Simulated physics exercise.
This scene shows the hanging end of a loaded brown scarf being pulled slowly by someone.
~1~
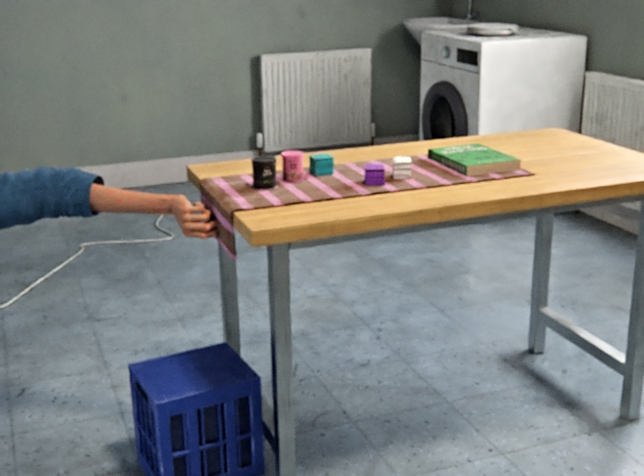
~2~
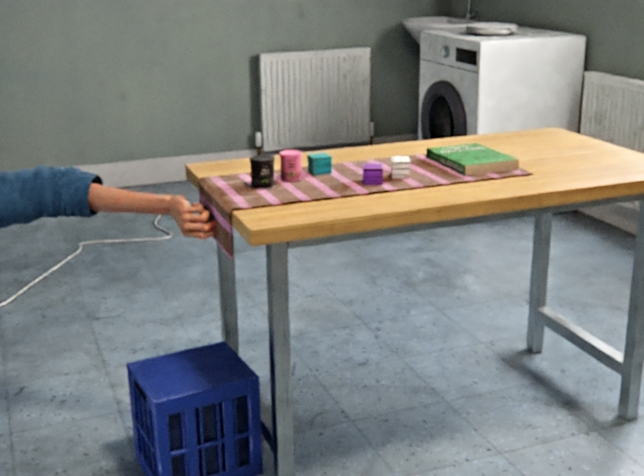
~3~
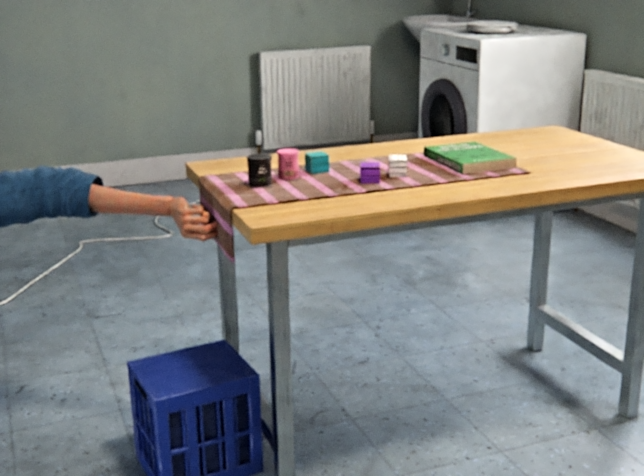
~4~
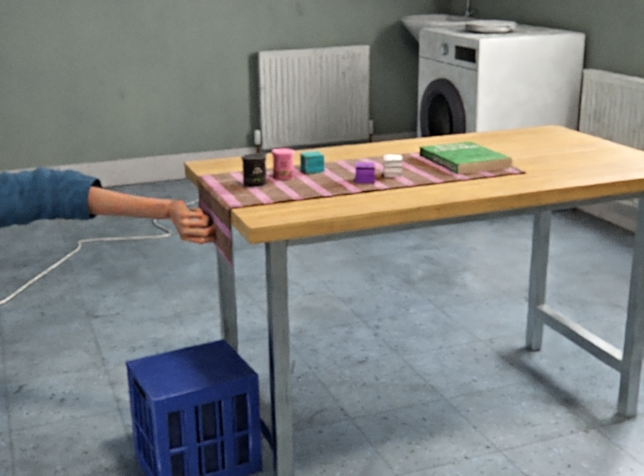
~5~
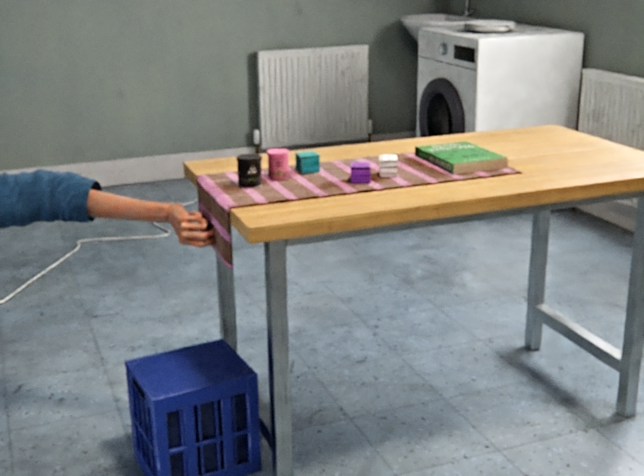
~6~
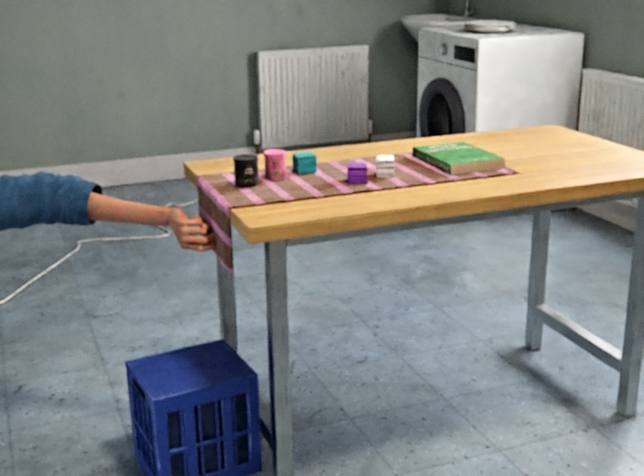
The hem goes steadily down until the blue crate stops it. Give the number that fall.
I expect three of them not to stay on top.
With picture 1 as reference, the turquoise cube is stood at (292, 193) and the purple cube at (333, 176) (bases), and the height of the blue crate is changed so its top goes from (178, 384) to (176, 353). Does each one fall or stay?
Turquoise cube: Lost; purple cube: Safe.
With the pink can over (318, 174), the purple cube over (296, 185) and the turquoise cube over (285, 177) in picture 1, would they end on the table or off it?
The pink can ends up off the top, the purple cube ends up off the top, the turquoise cube ends up off the top.
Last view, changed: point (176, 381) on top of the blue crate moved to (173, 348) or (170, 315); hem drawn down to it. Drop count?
If so, 2 and 1.
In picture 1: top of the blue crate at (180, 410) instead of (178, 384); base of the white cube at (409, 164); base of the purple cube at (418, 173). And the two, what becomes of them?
So the white cube stays there, and the purple cube stays there.
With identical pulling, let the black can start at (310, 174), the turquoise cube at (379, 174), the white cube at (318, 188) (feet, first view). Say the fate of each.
In the end the black can is no longer on top, the turquoise cube is still on top, and the white cube is no longer on top.
Early on, hem near (216, 289); all still up.
Midway, hem near (216, 322); black can and pink can gone.
Near the end, hem on the crate; black can, pink can and turquoise cube gone.
Finally, hem on the crate; black can, pink can and turquoise cube gone. It carries off three.
